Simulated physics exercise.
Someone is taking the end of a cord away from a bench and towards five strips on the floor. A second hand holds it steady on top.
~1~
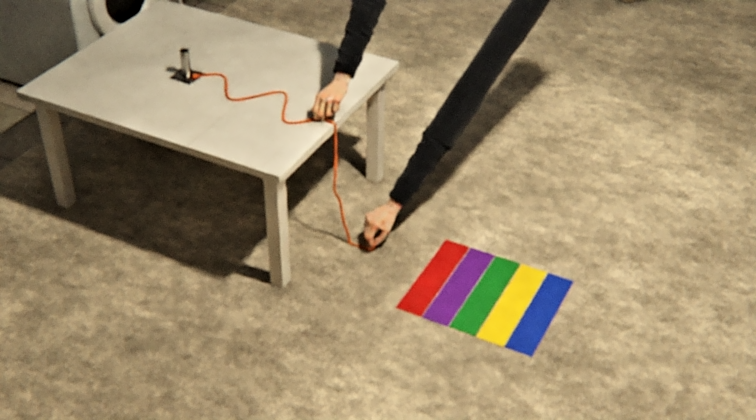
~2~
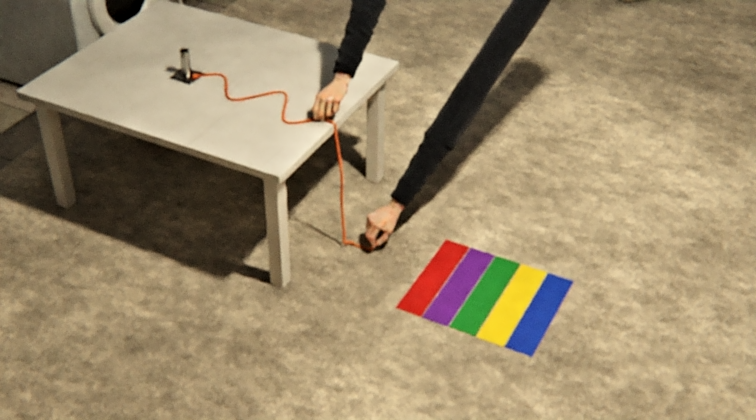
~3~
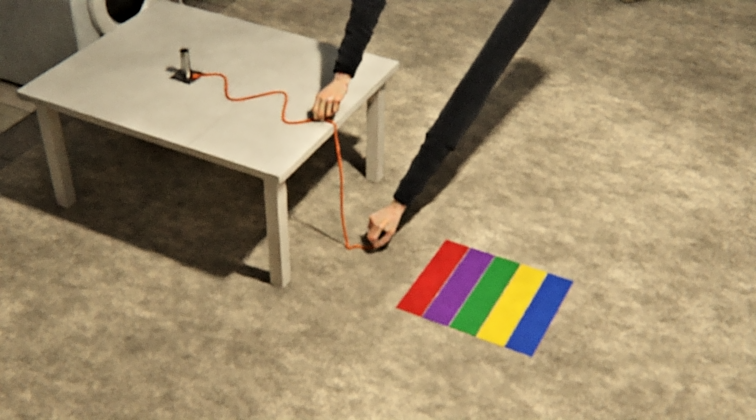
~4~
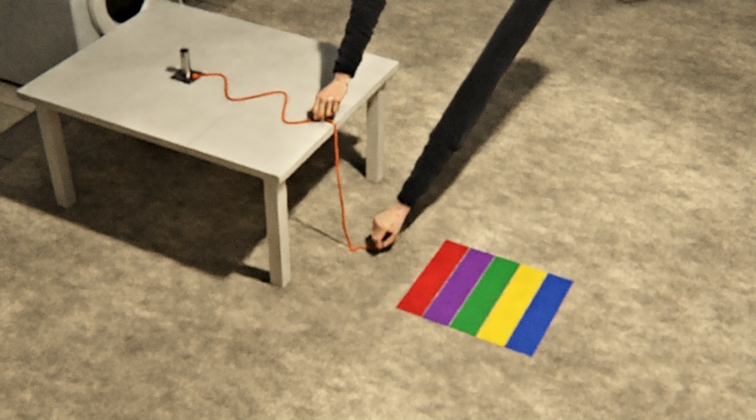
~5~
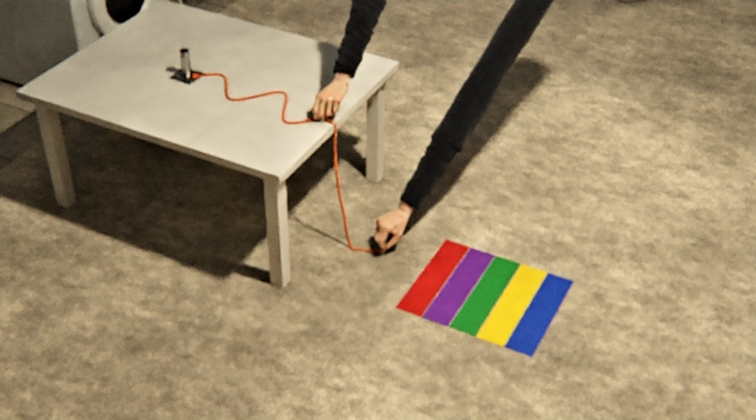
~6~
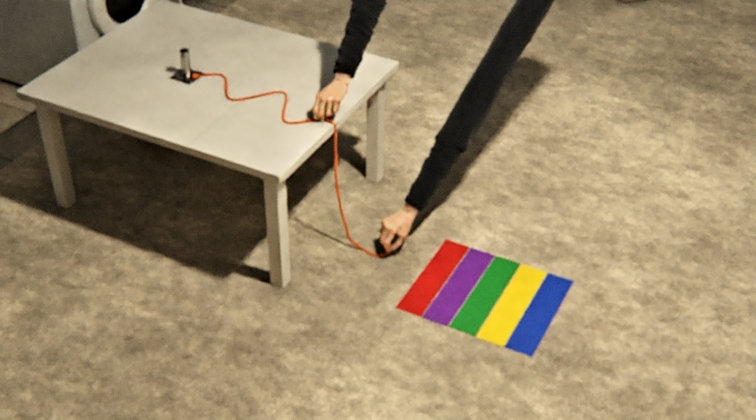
To begin with, one hand rests at the edge of a pale table on an orange cord, while another hand holds the cord's hanging end near the floor. The lower hand then slides the end slightly right, towards five coloured strips, and the slack cord settles into a smooth curve.
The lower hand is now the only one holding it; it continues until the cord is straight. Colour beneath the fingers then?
Blue.
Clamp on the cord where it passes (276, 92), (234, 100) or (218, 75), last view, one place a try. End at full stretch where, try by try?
Respectively (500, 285), (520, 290) and (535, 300).
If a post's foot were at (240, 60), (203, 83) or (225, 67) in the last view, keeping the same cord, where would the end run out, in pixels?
Around (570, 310), then (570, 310), then (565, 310).
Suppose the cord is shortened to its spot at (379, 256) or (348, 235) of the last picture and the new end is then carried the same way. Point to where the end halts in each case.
Case by case it comes to about (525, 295) and then about (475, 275).
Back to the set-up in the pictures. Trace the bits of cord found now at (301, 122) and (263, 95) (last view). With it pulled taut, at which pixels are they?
To (362, 152) for the first and to (285, 108) for the second.
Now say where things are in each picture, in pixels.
In the first picture, end (374, 243); red (418, 299); purple (444, 309); green (471, 318); yellow (498, 328); blue (526, 338).
In the second picture, end (376, 244); cord through (223, 76) (249, 98) (284, 108) (325, 121) (342, 179) (344, 233).
In the third picture, end (378, 245).
In the fourth picture, end (383, 246); cord through (223, 76) (249, 98) (284, 108) (325, 121) (338, 178) (346, 233).
In the fifth picture, end (386, 247).
In the sixth picture, end (391, 249); cord through (223, 76) (249, 98) (284, 108) (325, 121) (336, 177) (348, 233).
Early on, end near (493, 283); over green.
Midway, end near (526, 294); over yellow.
At the end of the slack, end near (545, 301); over blue. It gets as far as the blue strip.
